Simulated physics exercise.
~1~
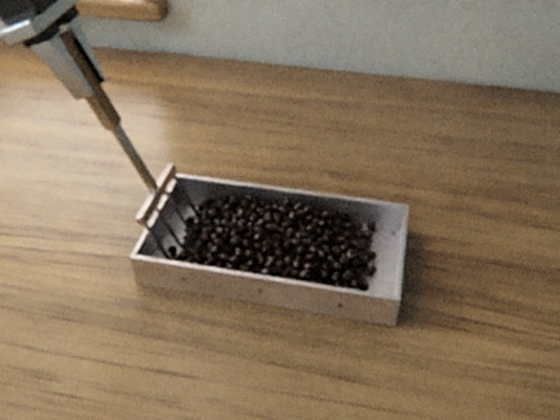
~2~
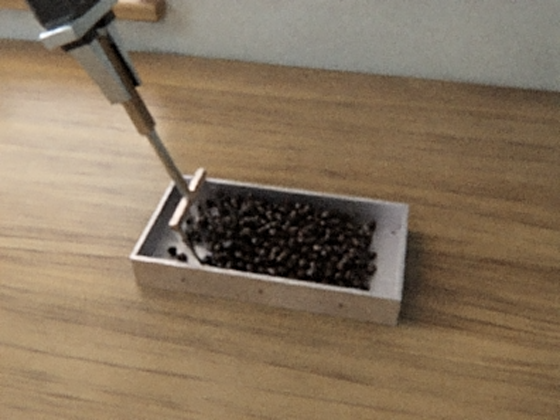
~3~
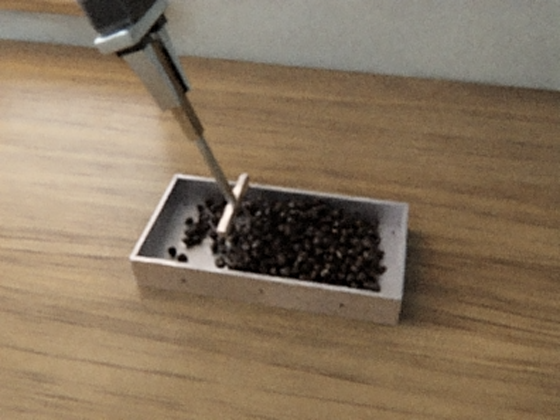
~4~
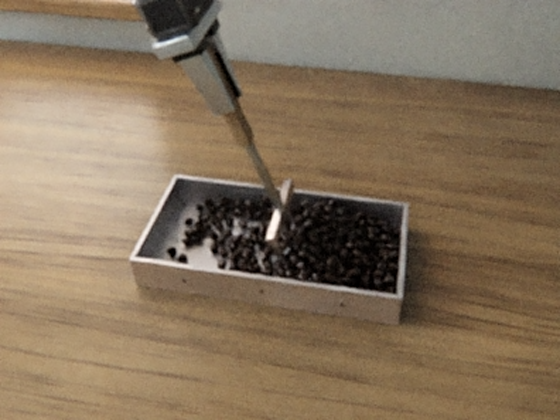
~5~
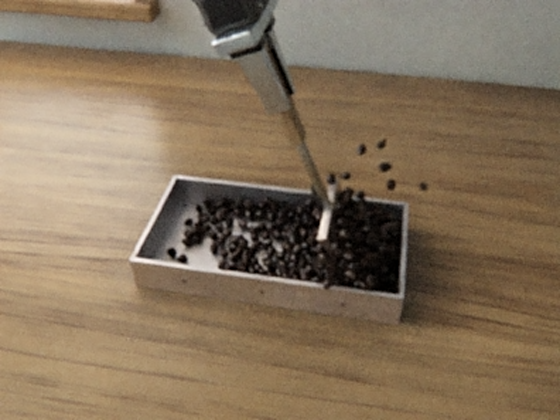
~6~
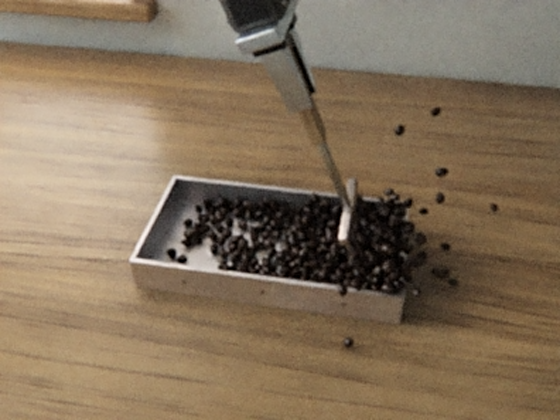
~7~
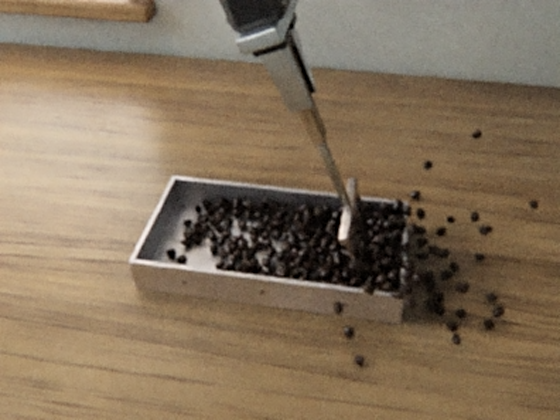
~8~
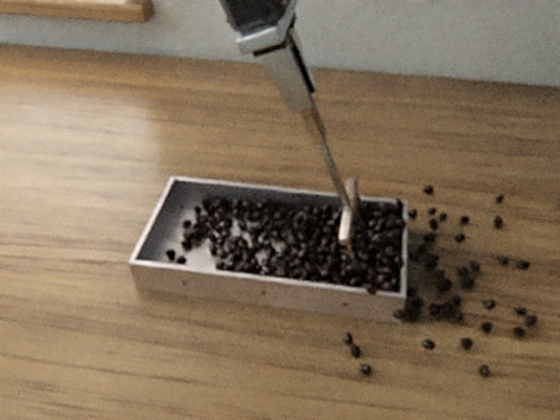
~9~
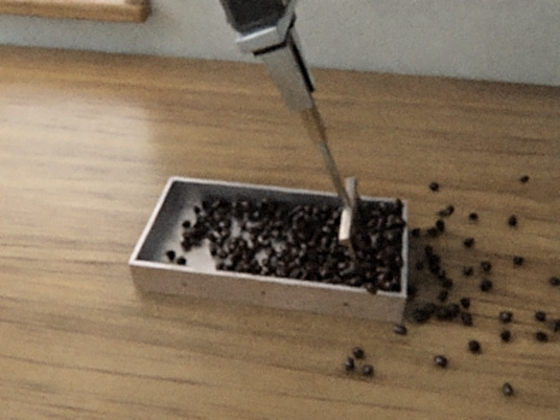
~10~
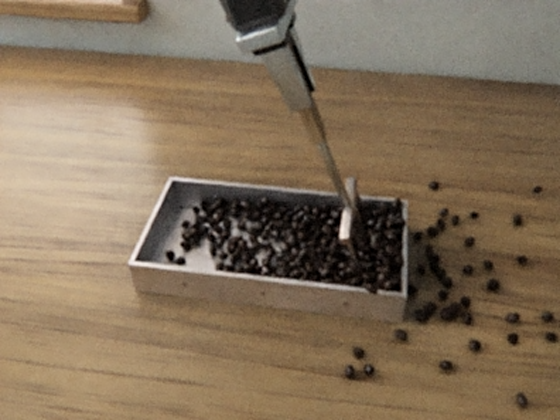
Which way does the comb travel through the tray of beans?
It moves to the right, from the left end of the tray towards the right end, and then stops.
Robot arm dragging a comb rightward through a tray of dark beans, spilling some over the far end onto a wooden table.
